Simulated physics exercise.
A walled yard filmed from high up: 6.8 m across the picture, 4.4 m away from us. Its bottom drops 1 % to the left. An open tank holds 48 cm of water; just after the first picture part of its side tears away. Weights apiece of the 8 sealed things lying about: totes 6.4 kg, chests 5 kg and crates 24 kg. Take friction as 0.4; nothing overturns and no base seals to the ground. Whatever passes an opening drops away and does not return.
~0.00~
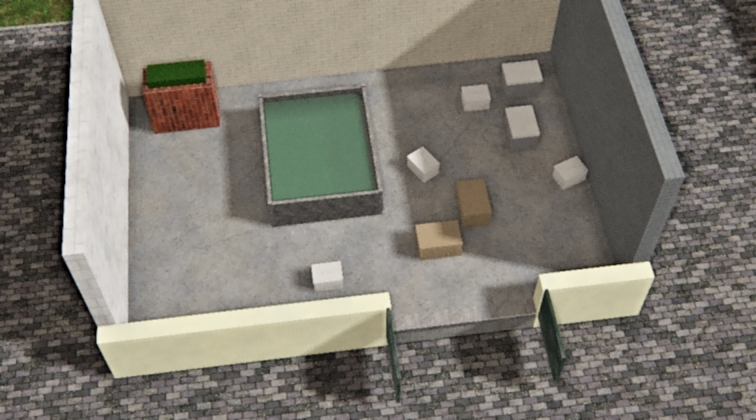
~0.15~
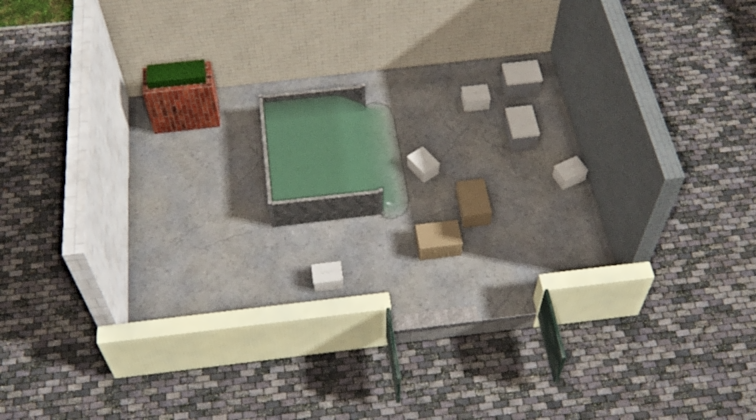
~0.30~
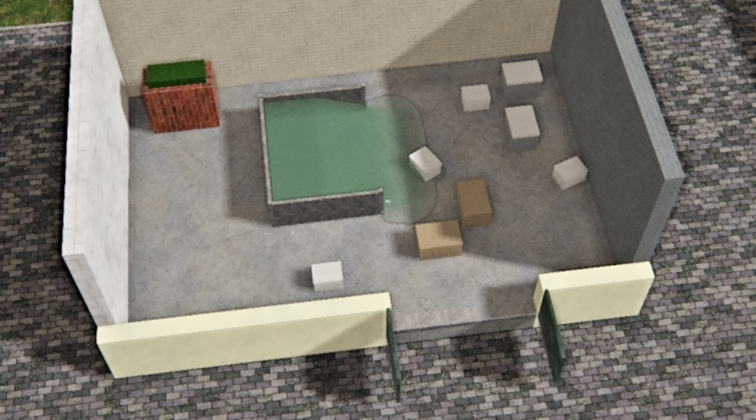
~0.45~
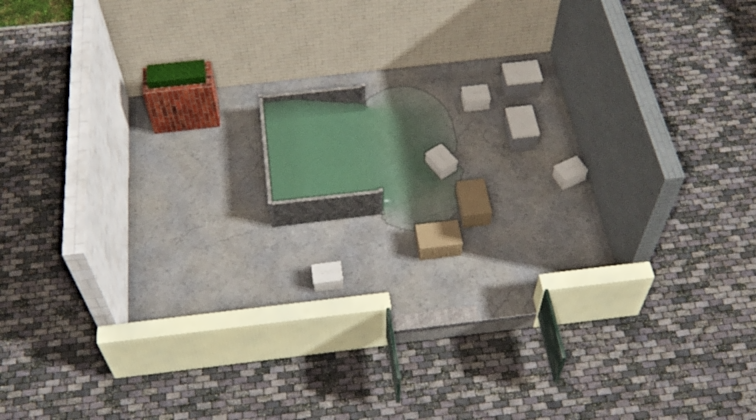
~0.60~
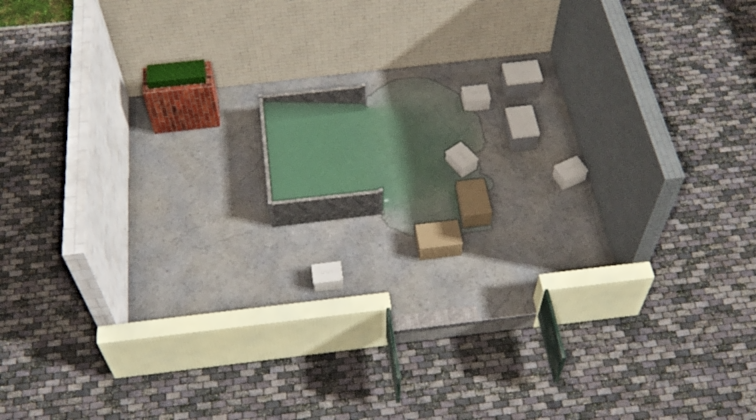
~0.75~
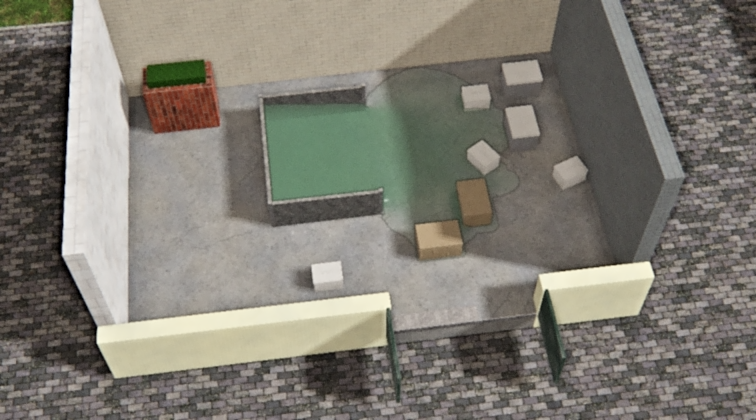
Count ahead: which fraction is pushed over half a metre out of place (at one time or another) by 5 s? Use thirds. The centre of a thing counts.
It is at least two thirds.
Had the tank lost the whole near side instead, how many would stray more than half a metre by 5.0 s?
Then 1.
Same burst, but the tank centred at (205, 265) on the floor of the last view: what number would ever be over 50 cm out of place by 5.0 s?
In that case 8 of them.
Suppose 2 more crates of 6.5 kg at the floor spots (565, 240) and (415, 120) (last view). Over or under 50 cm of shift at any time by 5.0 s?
In that order: More, more.
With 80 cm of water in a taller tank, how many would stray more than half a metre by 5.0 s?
Then 7.
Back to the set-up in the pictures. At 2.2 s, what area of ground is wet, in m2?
Some 15 m2.
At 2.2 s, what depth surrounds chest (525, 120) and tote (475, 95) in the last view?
Roughly 23 and 11 cm.
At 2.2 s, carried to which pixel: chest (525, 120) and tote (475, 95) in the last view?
Around (569, 112) and (513, 66).
After 1.1 s 1 of 8 are over 50 cm from their spots; 0 afloat.
After 2.2 s 5 of 8 are over 50 cm from their spots; 5 afloat.
After 3.5 s 4 of 8 are over 50 cm from their spots; 5 afloat.
After 5.0 s 5 of 8 are over 50 cm from their spots, and 6 have been at some point; 5 afloat.
